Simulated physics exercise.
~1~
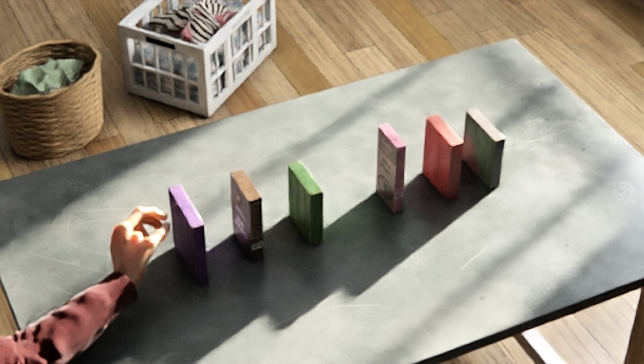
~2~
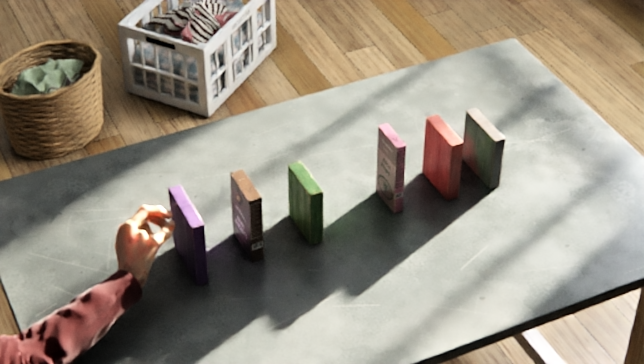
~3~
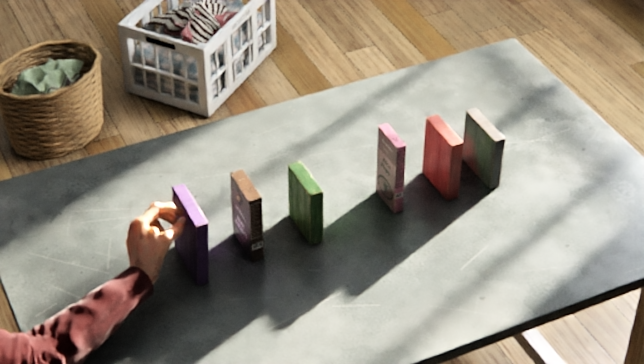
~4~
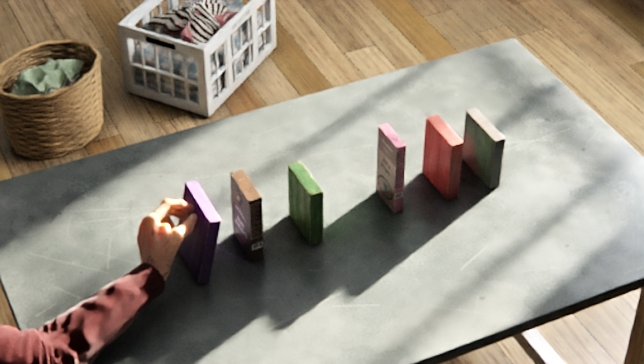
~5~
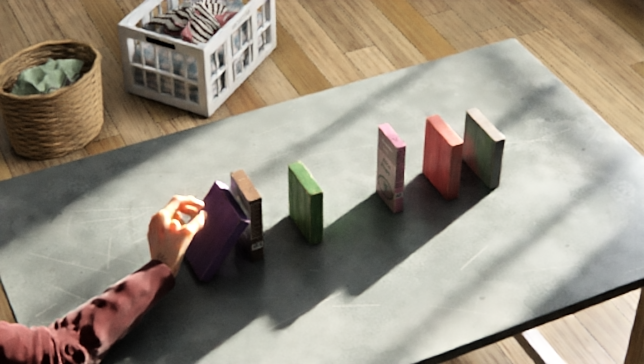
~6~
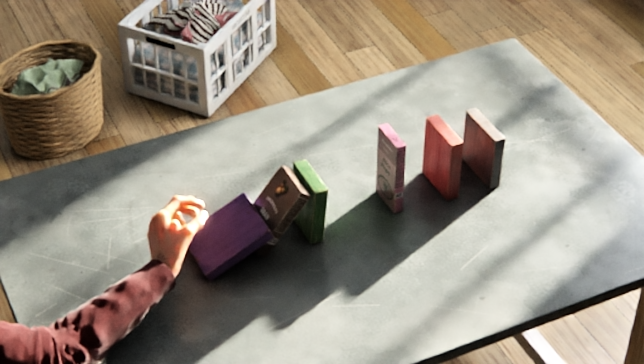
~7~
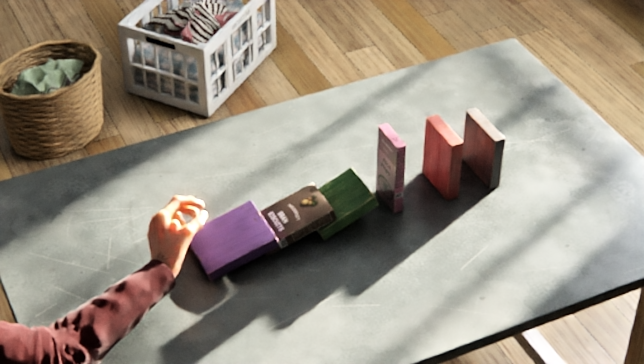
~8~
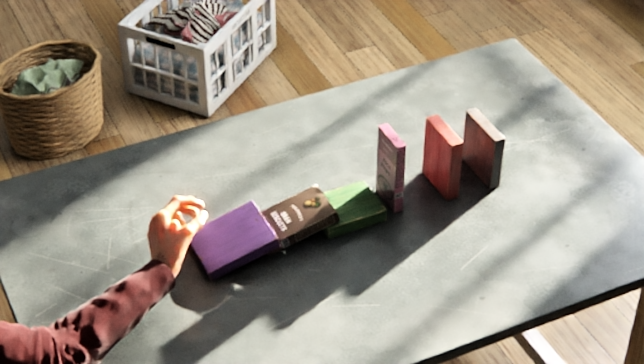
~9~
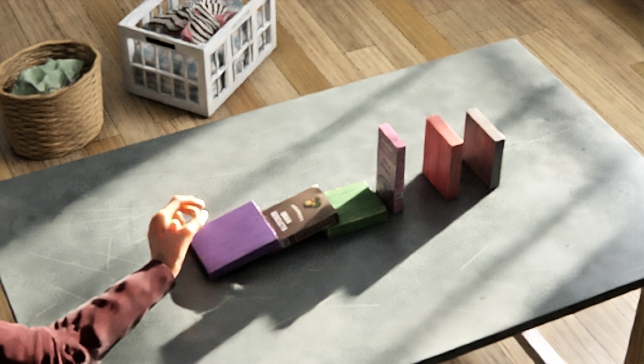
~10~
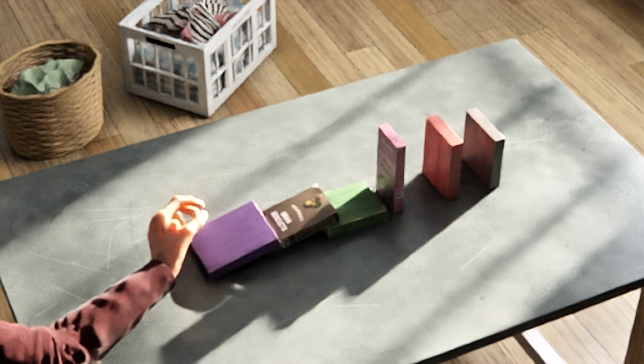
Six slim boxes stand in a row like dominoes on a grey table, seen from above at an angle, with a wicker basket and a white crate on the wooden floor behind. From left to right they are purple, brown, green, pink, red and greyish. A hand in a dark red sleeve reaches in from the left and tips the purple box rightward, then stays still. It falls against the brown one, which topples into the green one. All three end up lying overlapped, the green against the foot of the pink box, while the pink, red and greyish boxes remain standing.
